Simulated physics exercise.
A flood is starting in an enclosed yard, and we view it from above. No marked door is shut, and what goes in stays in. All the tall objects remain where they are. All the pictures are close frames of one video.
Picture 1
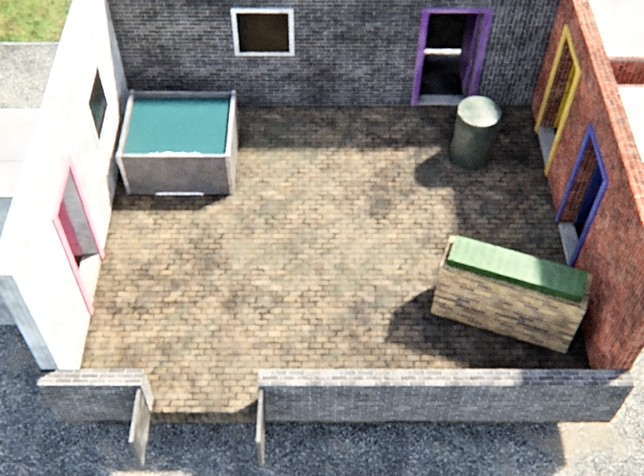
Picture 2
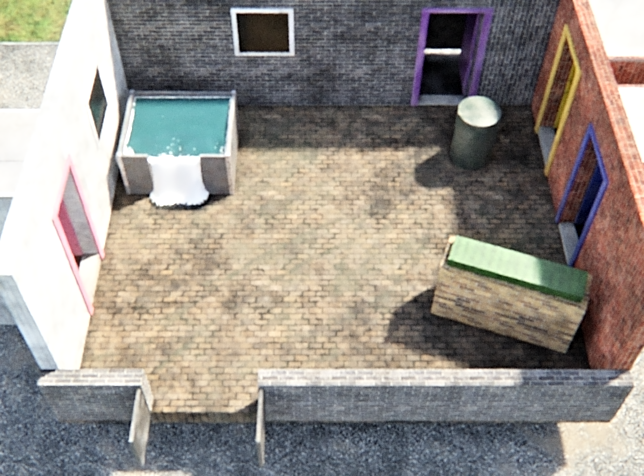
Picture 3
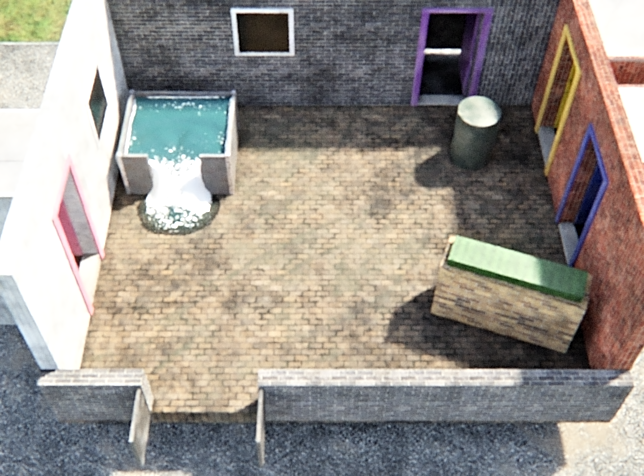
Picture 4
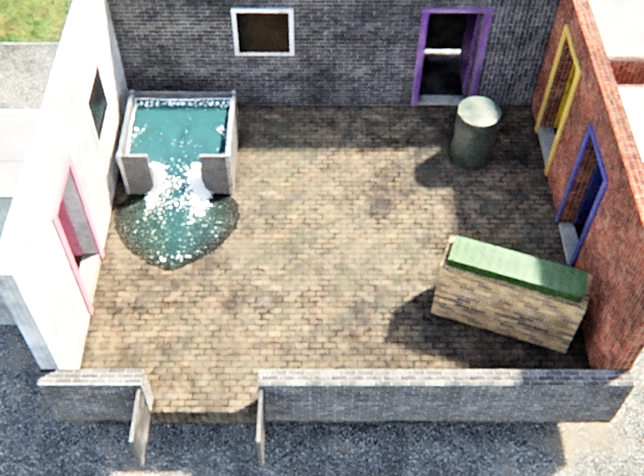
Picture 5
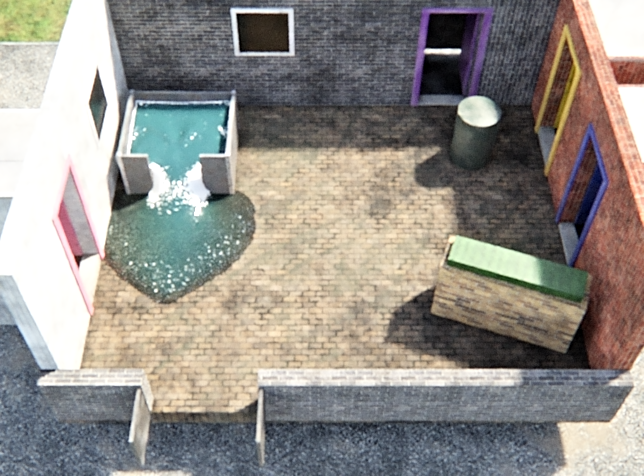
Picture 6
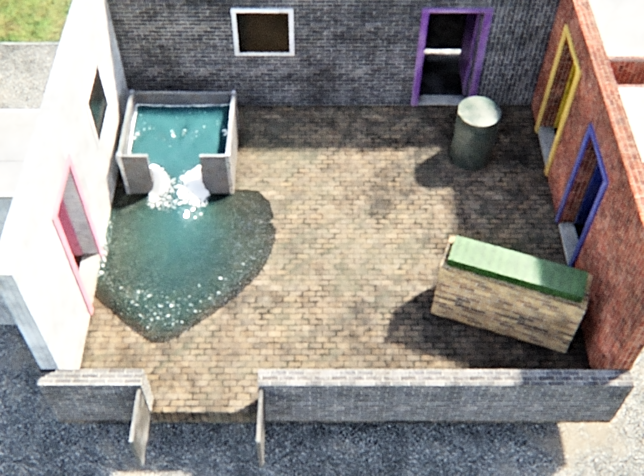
Water pouring from a gap in the front of a tank and spreading across the paved floor of a walled yard.
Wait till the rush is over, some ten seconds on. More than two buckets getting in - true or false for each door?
Yellow door: False; blue door: False; pink door: False; purple door: False.
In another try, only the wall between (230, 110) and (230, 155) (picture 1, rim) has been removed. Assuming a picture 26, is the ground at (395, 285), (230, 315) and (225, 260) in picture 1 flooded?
Taking the points in order: Swamped, unwetted and unwetted.
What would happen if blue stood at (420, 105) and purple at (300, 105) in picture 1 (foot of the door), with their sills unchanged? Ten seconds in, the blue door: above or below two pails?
Result - blue: Remains below the limit.
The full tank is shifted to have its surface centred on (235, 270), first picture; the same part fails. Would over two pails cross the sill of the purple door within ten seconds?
My take is that the purple doesn't reach it.
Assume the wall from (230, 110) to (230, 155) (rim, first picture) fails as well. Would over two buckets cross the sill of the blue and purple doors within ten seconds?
Lab note: Blue door above the mark, purple door above the mark.
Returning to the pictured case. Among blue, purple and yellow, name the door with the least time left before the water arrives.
Looks like the blue-painted one gets there first.
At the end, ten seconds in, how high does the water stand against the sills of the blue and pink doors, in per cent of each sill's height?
I reckon it's around 10 and then 30 per cent.
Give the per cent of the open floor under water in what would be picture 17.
Near 35 in a hundred.
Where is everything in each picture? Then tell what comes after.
The first frame shows still water in the water tank at (179, 126).
In the second frame, the front is at (154, 200), out from the gap at (179, 180).
In the third frame, water pours out at (179, 181) and has run to (171, 232).
In the fourth frame, the front is at (163, 265), out from the gap at (179, 181).
In the fifth frame, water pours out at (179, 180) and has run to (162, 298).
In the sixth frame, the front is at (153, 336), out from the gap at (179, 180).
A moment on, water covers 30 % of the floor; the yellow door not reached, the blue door not reached, the pink door wet at the sill, nothing in, the purple door not reached.
Next, water covers 35 % of the floor; the yellow door not reached, the blue door not reached, the pink door under two buckets in, the purple door not reached.
Then, water covers 40 % of the floor; the yellow door not reached, the blue door not reached, the pink door under two buckets in, the purple door not reached.
Later, water covers 45 % of the floor; the yellow door not reached, the blue door not reached, the pink door under two buckets in, the purple door not reached.
In the end, water covers 55 % of the floor; the yellow door not reached, the blue door wet at the sill, nothing in, the pink door under two buckets in, the purple door not reached.
